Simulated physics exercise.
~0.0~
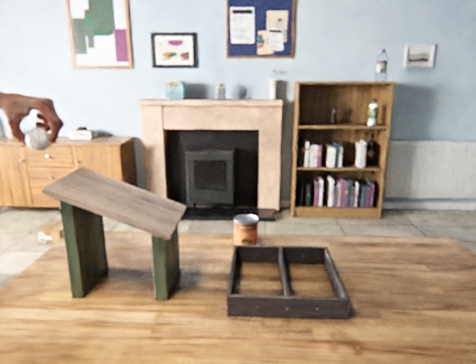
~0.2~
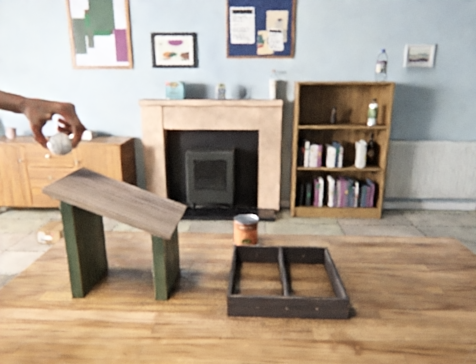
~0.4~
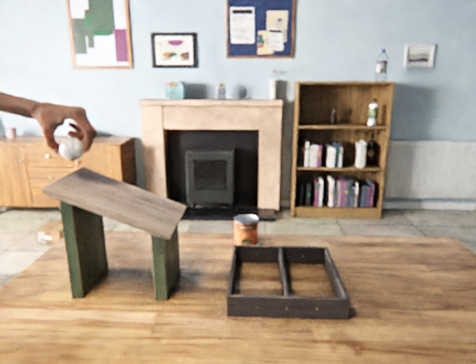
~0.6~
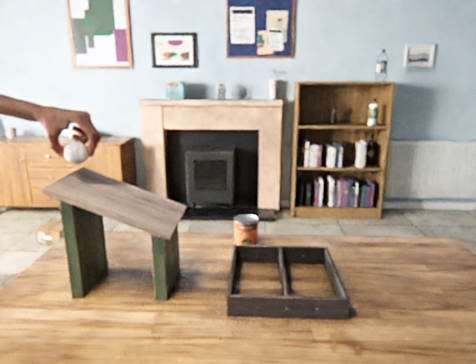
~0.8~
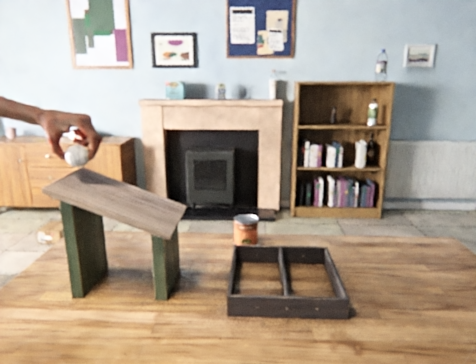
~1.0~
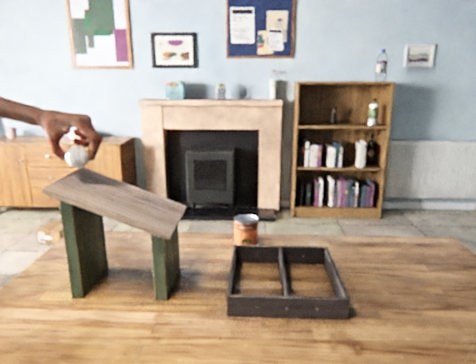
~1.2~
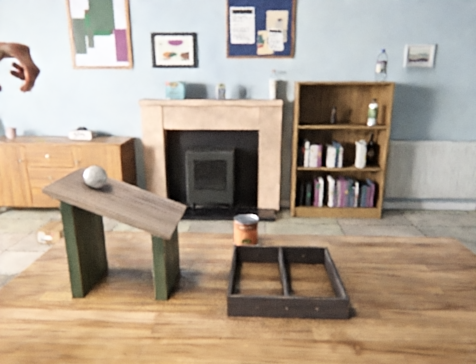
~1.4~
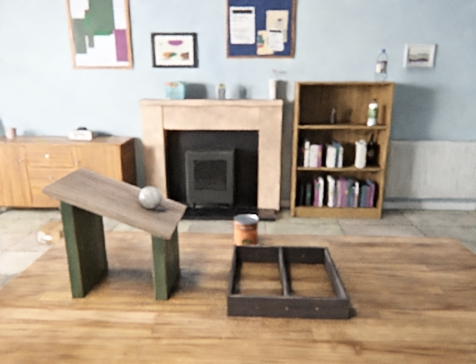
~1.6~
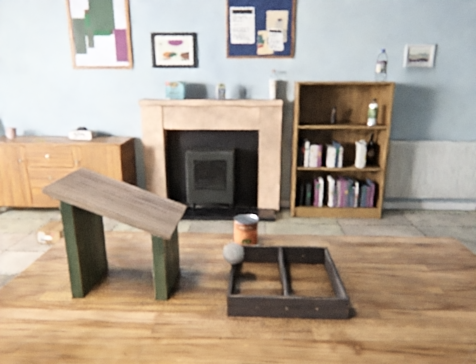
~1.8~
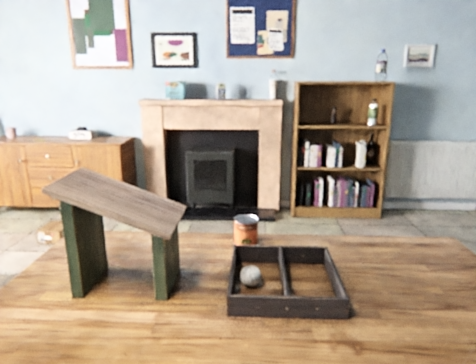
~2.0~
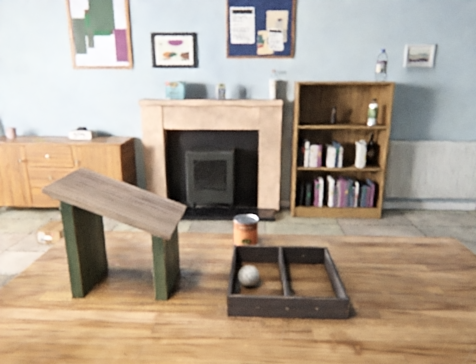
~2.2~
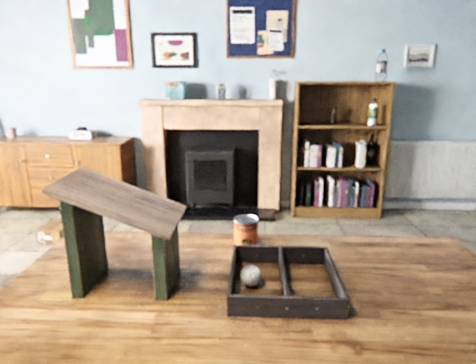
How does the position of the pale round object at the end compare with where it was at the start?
At the start it is held in a hand at the far left, above and beyond the raised end of the sloping board. By the end it is resting in the left bay of the dark tray, to the right of the board.
